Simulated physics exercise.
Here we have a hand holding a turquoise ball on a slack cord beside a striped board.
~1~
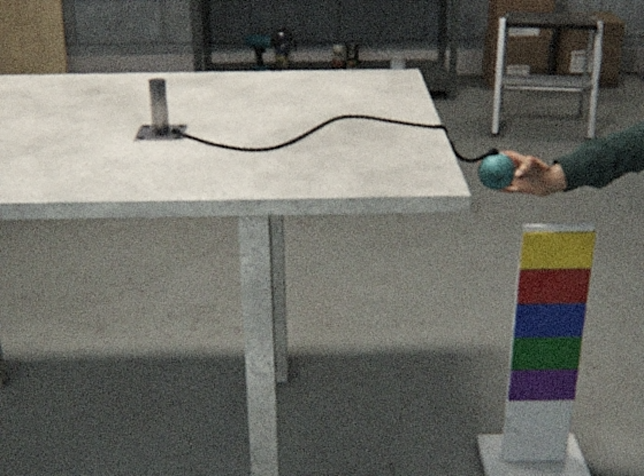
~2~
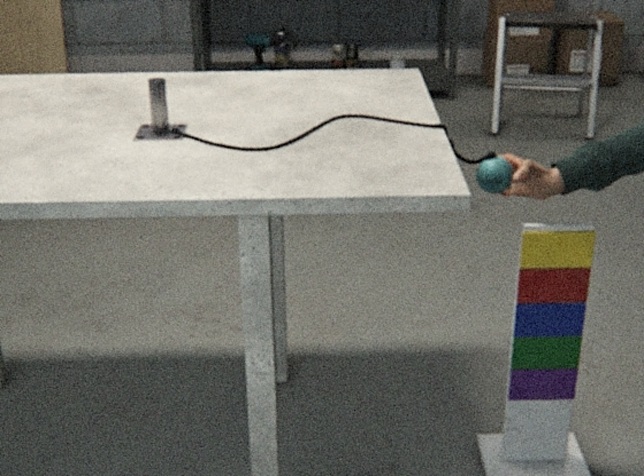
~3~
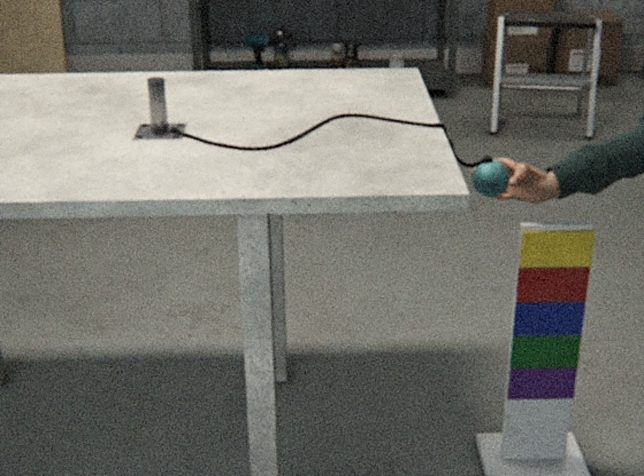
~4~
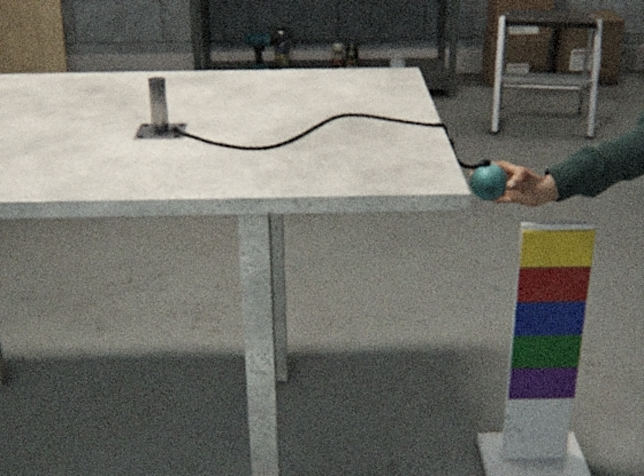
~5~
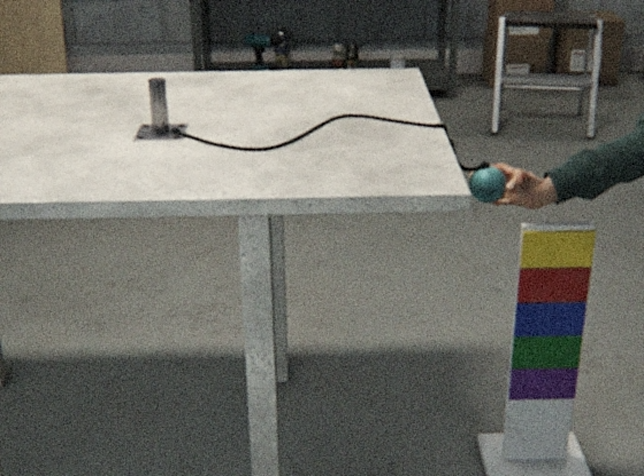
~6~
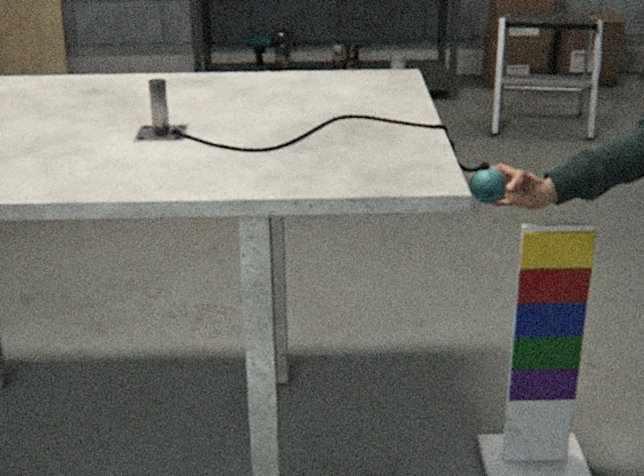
The footage shows a hand holding a turquoise ball on a slack black cord attached to a post on a table, beside a board with coloured stripes. The hand lowers the ball slightly, shifting a little left, then stays nearly still.
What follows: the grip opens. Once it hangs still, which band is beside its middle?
Its centre hangs level with the red band.
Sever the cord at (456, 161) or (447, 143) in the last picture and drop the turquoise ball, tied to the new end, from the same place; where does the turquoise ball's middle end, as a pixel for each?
In that order: (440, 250) and (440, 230).
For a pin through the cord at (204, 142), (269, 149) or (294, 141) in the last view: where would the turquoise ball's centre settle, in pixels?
The places are (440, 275), (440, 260) and (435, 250).
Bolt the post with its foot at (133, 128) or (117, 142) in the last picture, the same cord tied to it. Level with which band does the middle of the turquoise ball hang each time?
Try by try: Yellow; yellow.
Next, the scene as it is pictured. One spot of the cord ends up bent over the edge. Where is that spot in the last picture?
It lies at about (373, 119).
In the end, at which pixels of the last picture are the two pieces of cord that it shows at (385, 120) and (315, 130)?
About (446, 148), and the other about (364, 131).
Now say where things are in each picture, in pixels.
In the first picture, turquoise ball (497, 171); yellow (558, 252); red (554, 287); blue (550, 321); green (547, 354); purple (544, 386).
In the second picture, turquoise ball (494, 175); cord through (200, 140) (266, 149) (315, 129) (367, 117) (435, 127).
In the third picture, turquoise ball (491, 178).
In the fourth picture, turquoise ball (489, 182); cord through (199, 139) (266, 148) (314, 128) (367, 116) (435, 126).
In the fifth picture, turquoise ball (488, 184).
In the sixth picture, turquoise ball (488, 185); cord through (200, 141) (266, 150) (315, 130) (367, 118) (435, 127).
Early on, ball near (478, 269); level with red.
Midway, ball near (415, 276); level with red.
Near the end, ball near (451, 285); level with red.
Finally, ball near (442, 286); level with red. Its middle rests at the red band.
